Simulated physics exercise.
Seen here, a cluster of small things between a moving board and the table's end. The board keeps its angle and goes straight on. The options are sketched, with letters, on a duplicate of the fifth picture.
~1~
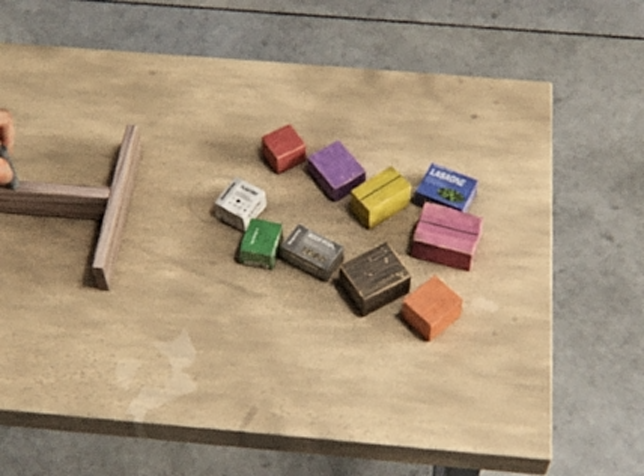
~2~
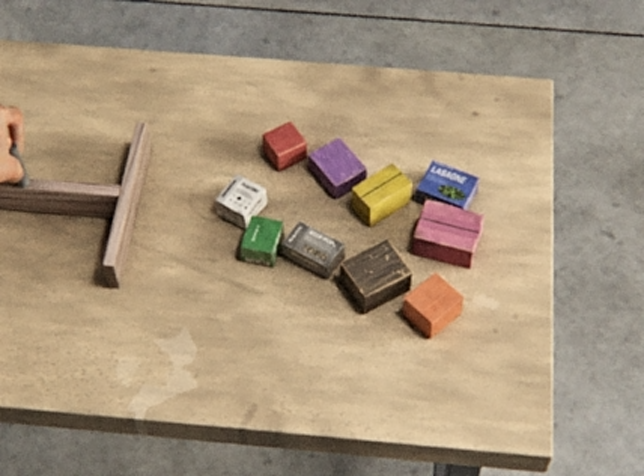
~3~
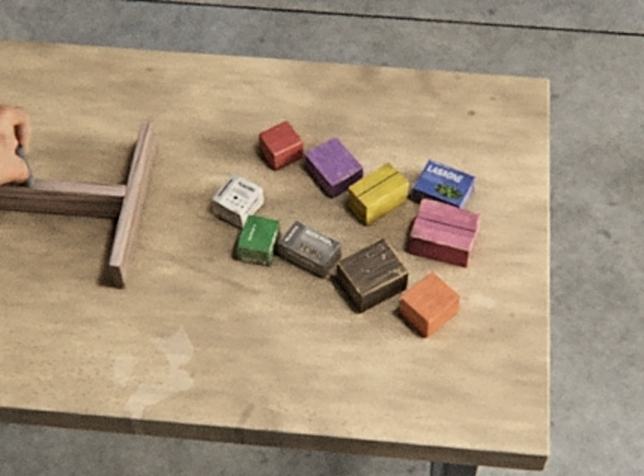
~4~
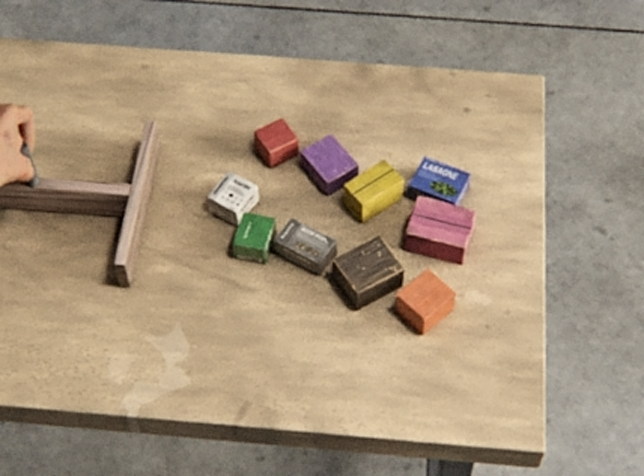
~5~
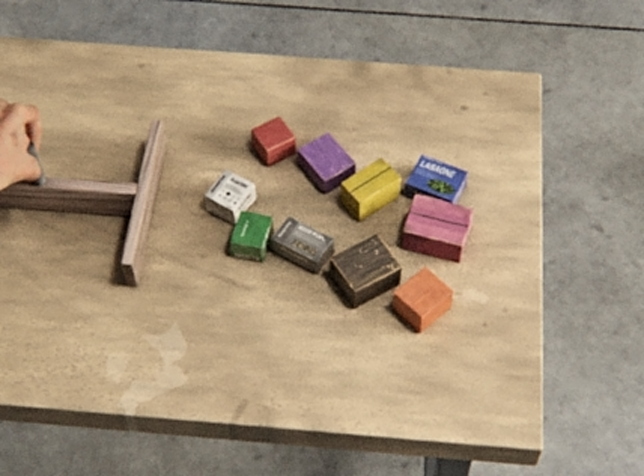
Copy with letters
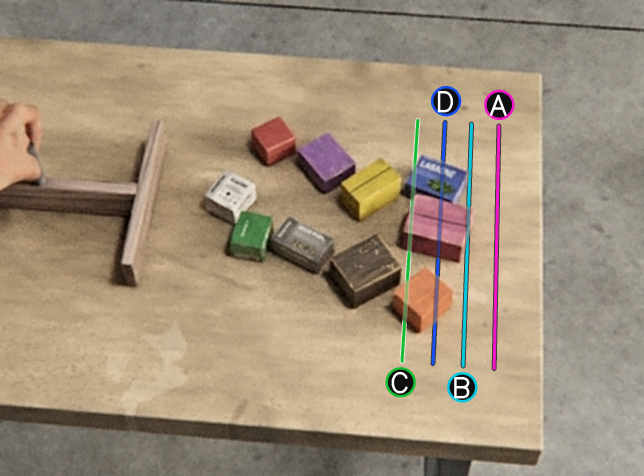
On a wooden table, a hand slides a T-shaped board slightly right toward colourful blocks.
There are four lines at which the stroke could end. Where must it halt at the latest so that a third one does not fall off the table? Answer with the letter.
B.
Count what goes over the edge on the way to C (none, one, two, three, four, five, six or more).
In all, none.
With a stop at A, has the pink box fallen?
Yes.
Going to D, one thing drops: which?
It is the blue box.
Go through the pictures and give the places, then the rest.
Purple block (337, 171); yellow box (381, 198); blue box (446, 193), in the first picture.
Board (125, 191); green box (263, 241), in the second picture.
Board (131, 191); white box (238, 201), in the third picture.
Board (136, 190); orange block (426, 302), in the fourth picture.
Board (142, 189); grey box (303, 245); purple block (326, 163); yellow box (371, 190), in the fifth picture.
On the copy, A at (497, 240); B at (468, 237); C at (410, 233); D at (439, 235).
On B. First, board (257, 197); red block (291, 139); grey box (325, 244).
Then, board (375, 206); blue box (488, 191); pink box (478, 231).
Finally, board (466, 213); pink box over the edge; blue box over the edge; two fallen.
By contrast, A drops four; C is within the limit but short; D is within the limit but short.
